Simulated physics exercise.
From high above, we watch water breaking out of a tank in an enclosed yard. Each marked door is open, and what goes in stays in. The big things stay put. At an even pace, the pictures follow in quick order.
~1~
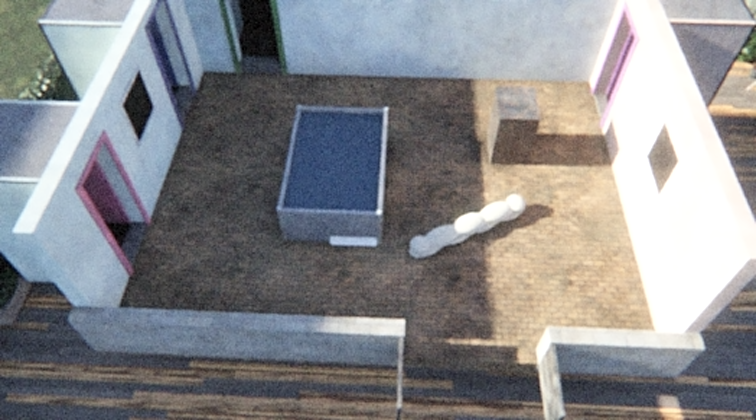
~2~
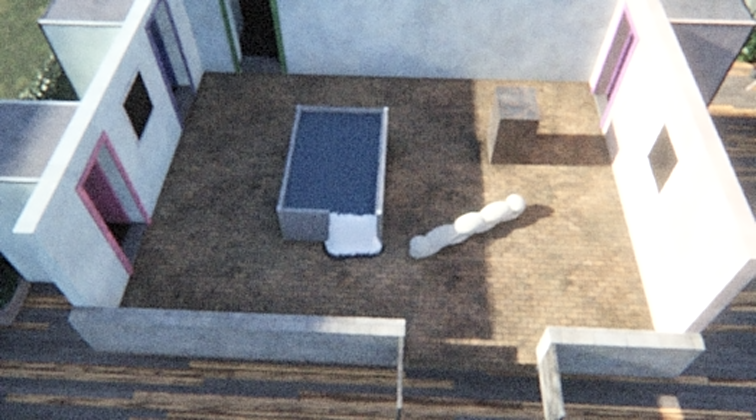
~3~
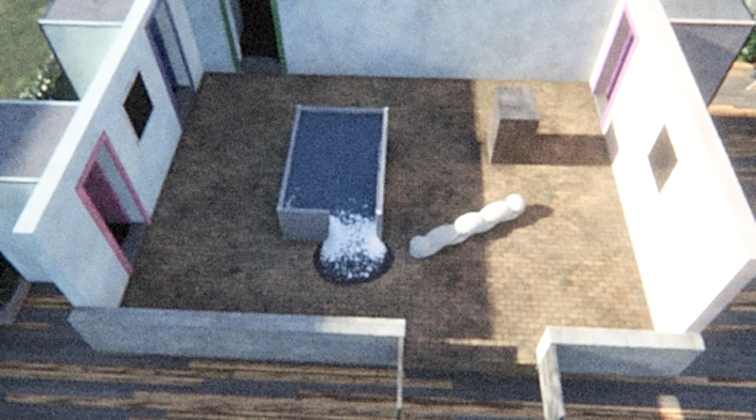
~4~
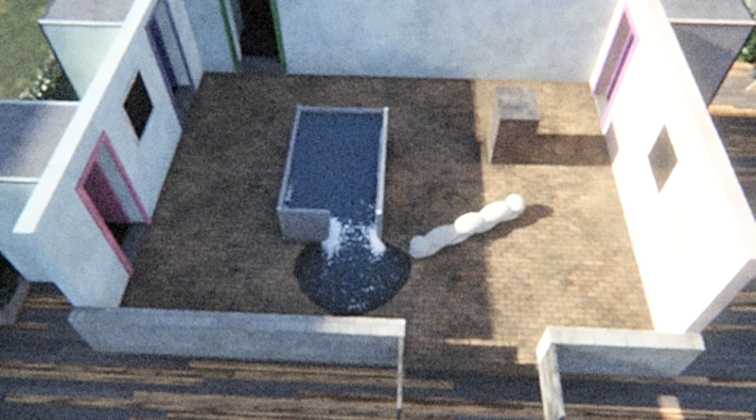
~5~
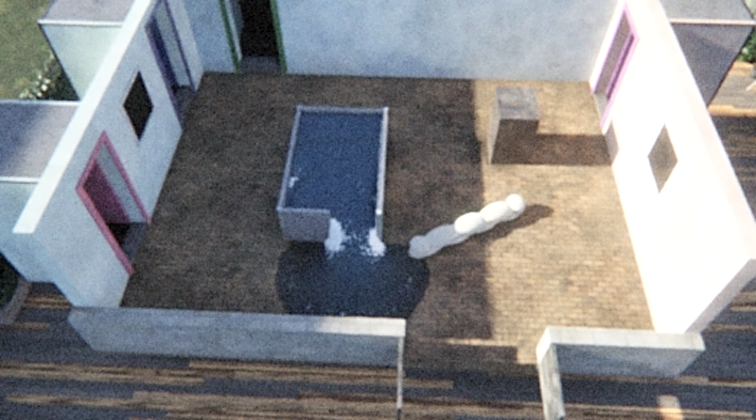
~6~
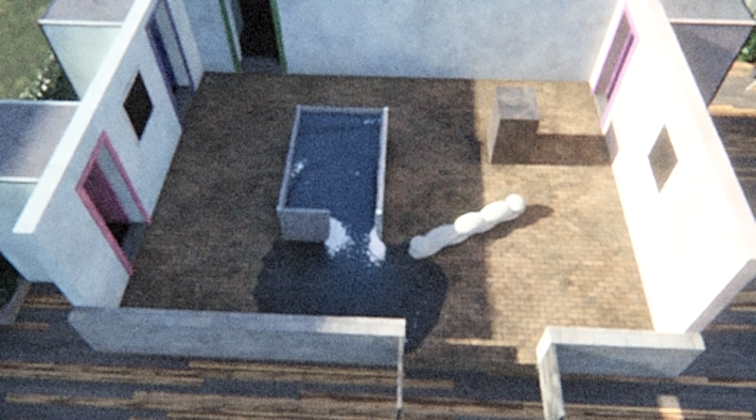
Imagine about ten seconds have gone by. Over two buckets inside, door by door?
Green door: Not over the line on that one. Purple door: Not over the line on that one. Pink door: Not over the line on that one. Blue door: Not over the line on that one.
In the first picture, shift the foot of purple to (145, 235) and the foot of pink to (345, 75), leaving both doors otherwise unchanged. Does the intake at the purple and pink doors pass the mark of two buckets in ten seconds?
I'd say purple door overflows, while pink door falls short.
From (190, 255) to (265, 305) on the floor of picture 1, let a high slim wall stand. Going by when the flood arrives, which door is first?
I'd pick the door marked pink.
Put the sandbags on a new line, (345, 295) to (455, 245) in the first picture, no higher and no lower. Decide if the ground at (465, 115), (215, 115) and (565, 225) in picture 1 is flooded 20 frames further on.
Going through them, they'd be waterlogged, then left unsoaked, then left unsoaked.
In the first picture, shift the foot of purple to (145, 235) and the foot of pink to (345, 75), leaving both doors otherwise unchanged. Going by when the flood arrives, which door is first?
Go with the purple door.
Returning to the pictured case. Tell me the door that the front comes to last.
It's the one in purple.
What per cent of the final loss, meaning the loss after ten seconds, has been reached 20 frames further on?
I'd say about 50 per cent.
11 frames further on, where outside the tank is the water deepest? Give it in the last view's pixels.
Deepest spot: Around (346, 329).
A moment on, water covers 15 % of the floor; the green door not reached, the purple door not reached, the pink door not reached, the blue door not reached.
Next, water covers 20 % of the floor; the green door not reached, the purple door not reached, the pink door not reached, the blue door not reached.
Then, water covers 30 % of the floor; the green door not reached, the purple door not reached, the pink door under two buckets in, the blue door not reached.
Later, water covers 55 % of the floor; the green door wet at the sill, nothing in, the purple door not reached, the pink door under two buckets in, the blue door wet at the sill, nothing in.
In the end, water covers 80 % of the floor; the green door wet at the sill, nothing in, the purple door wet at the sill, nothing in, the pink door under two buckets in, the blue door wet at the sill, nothing in.
